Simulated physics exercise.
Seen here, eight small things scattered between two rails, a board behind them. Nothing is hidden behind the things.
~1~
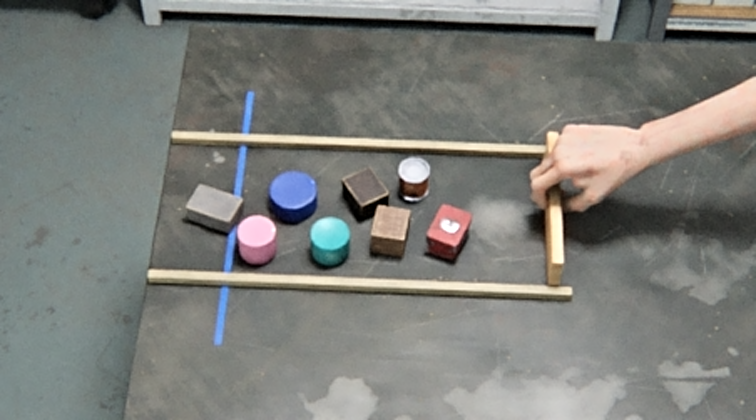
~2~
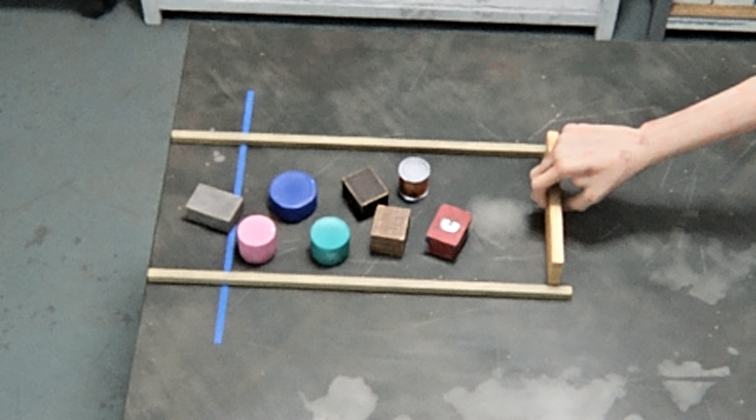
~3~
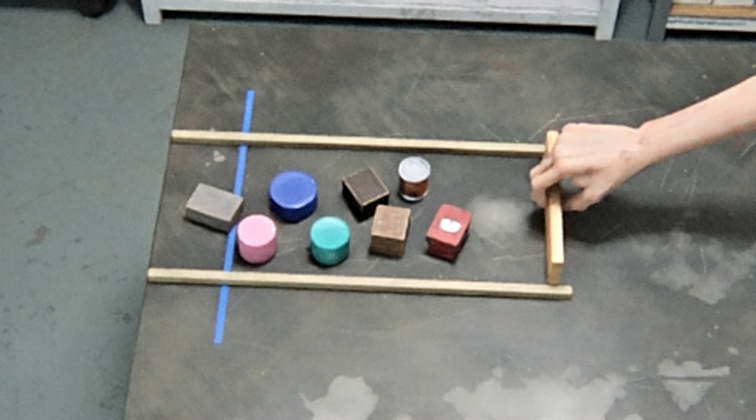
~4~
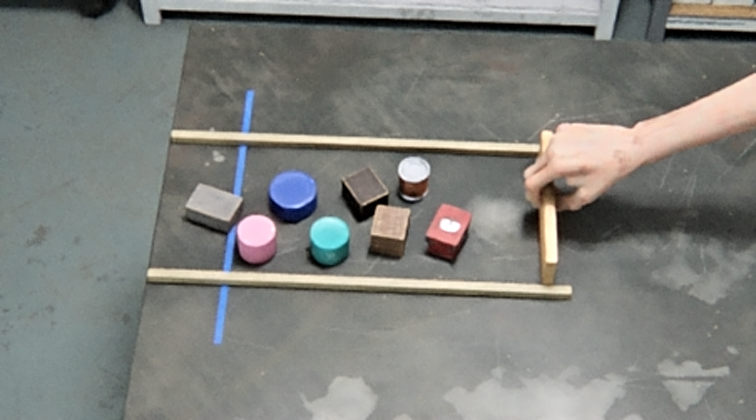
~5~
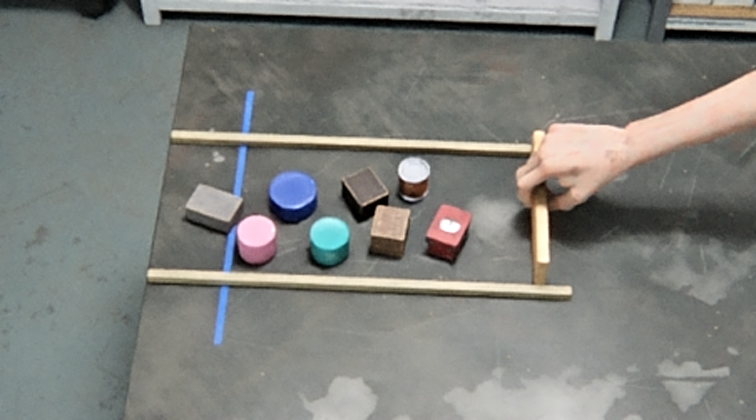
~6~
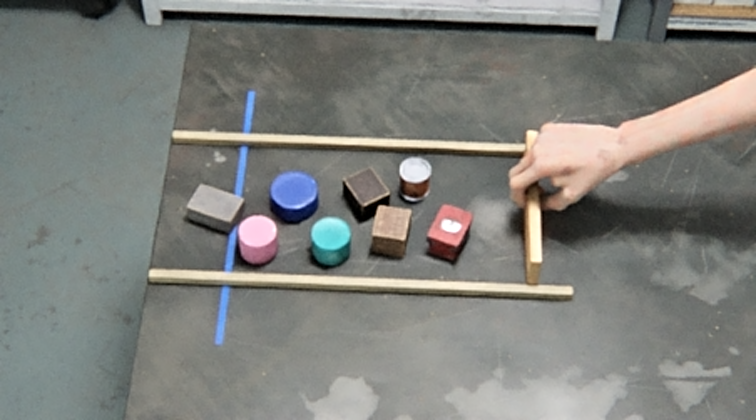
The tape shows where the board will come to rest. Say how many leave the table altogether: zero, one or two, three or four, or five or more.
Here the number that fall off is three or four.
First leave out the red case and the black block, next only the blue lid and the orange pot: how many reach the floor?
It would be 1 and 2.
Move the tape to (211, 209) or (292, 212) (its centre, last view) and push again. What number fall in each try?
The counts: 4 and 0.
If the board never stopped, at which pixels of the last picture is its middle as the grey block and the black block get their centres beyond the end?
Near (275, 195) and (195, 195).
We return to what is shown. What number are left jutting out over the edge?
It comes to 1.
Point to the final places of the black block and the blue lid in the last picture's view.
The black block at (203, 192), the blue lid at (157, 199).
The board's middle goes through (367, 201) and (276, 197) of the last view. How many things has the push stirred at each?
First 7, then 8.
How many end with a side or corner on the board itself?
The number is 2.
Early on, none off yet; grey block at rest near (216, 209); pink lid at rest near (258, 240); blue lid at rest near (295, 197).
A while later, none off yet; grey block at rest near (216, 209); pink lid travelled a little near (236, 240); blue lid travelled a little near (277, 197).
Further along, none off yet; grey block travelled about its own width near (168, 216); pink lid travelled well along near (159, 250); blue lid travelled well along near (206, 200).
Finally, the number that fall off is three or four; lost, turquoise tub, pink lid and grey block.
